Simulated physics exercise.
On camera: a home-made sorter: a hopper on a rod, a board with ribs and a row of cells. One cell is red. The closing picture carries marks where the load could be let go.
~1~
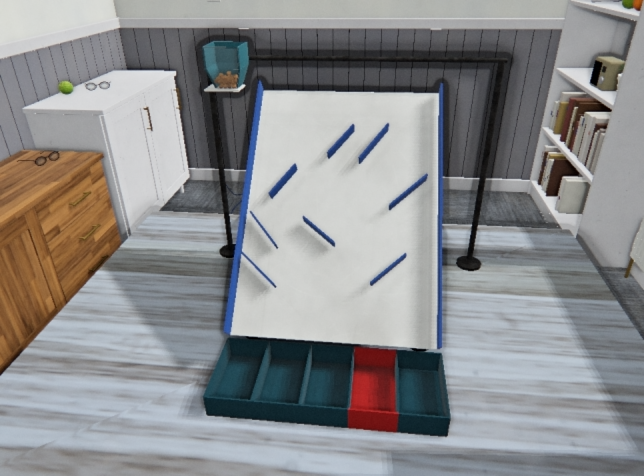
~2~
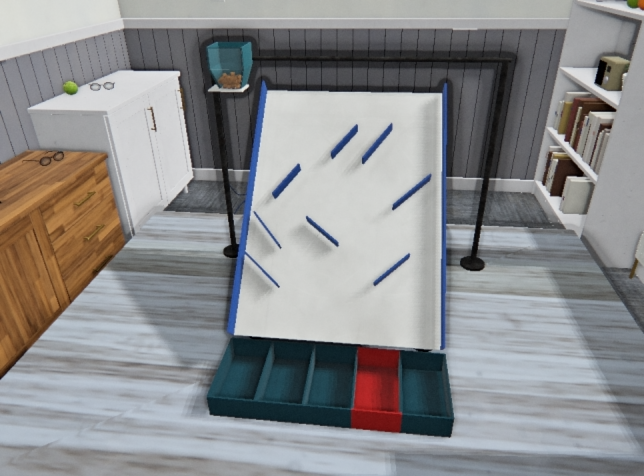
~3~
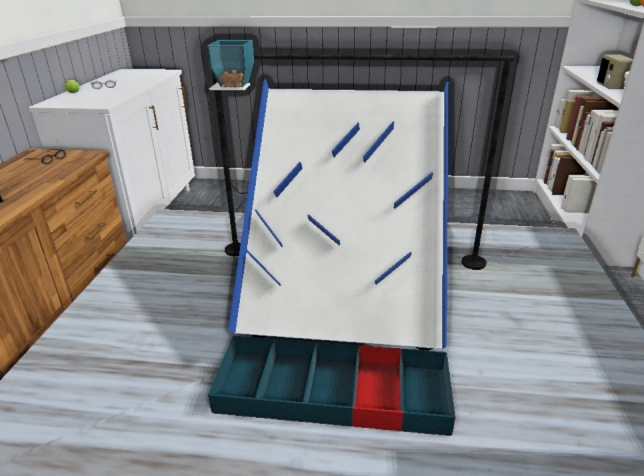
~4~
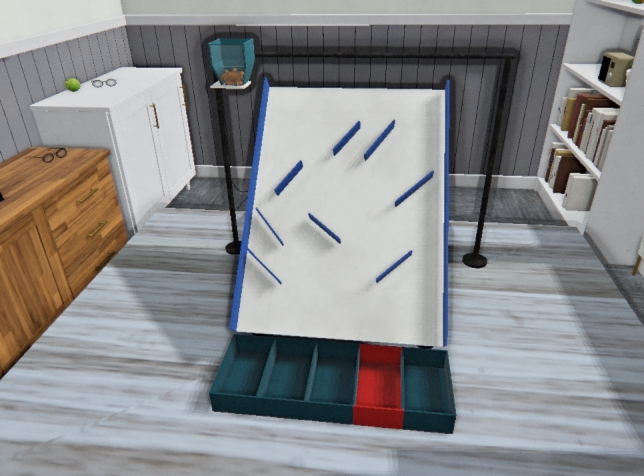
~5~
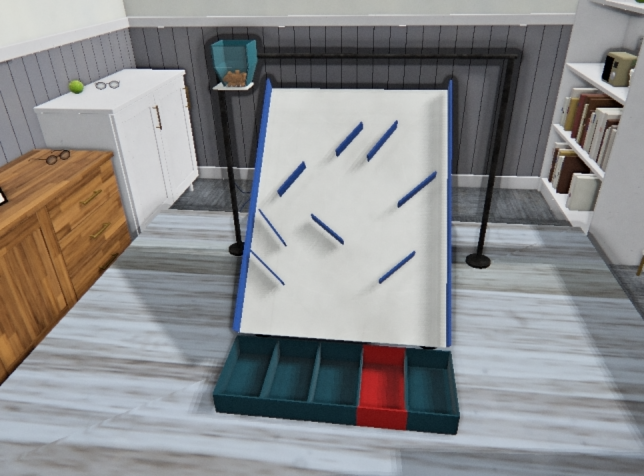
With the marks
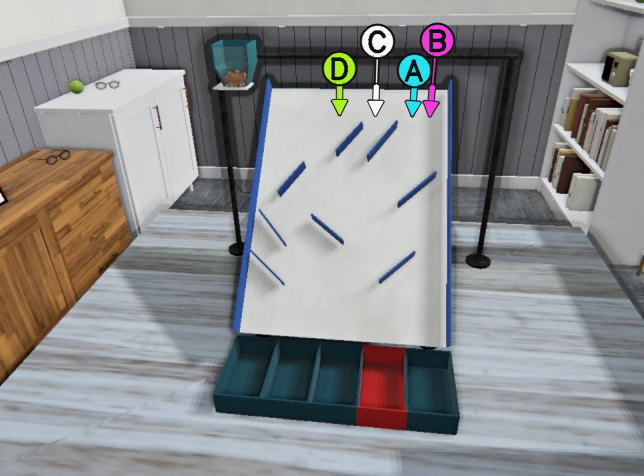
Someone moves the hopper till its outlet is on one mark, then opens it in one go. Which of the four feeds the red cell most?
It is C.
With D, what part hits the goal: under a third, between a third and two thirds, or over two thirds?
Mark D gives under a third.
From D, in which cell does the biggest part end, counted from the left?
The second.
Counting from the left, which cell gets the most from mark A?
The third.
On the marked copy, mark A meets the board at (412, 110); mark B meets the board at (430, 111); mark C meets the board at (375, 110); mark D meets the board at (339, 109).
With A, a small share in the red cell, the bulk in other cells, a small share outside the box.
With B, a small share in the red cell, the bulk in other cells, a small share outside the box.
With C, close to half in the red cell, close to half in other cells.
With D, close to a quarter in the red cell, the bulk in other cells.
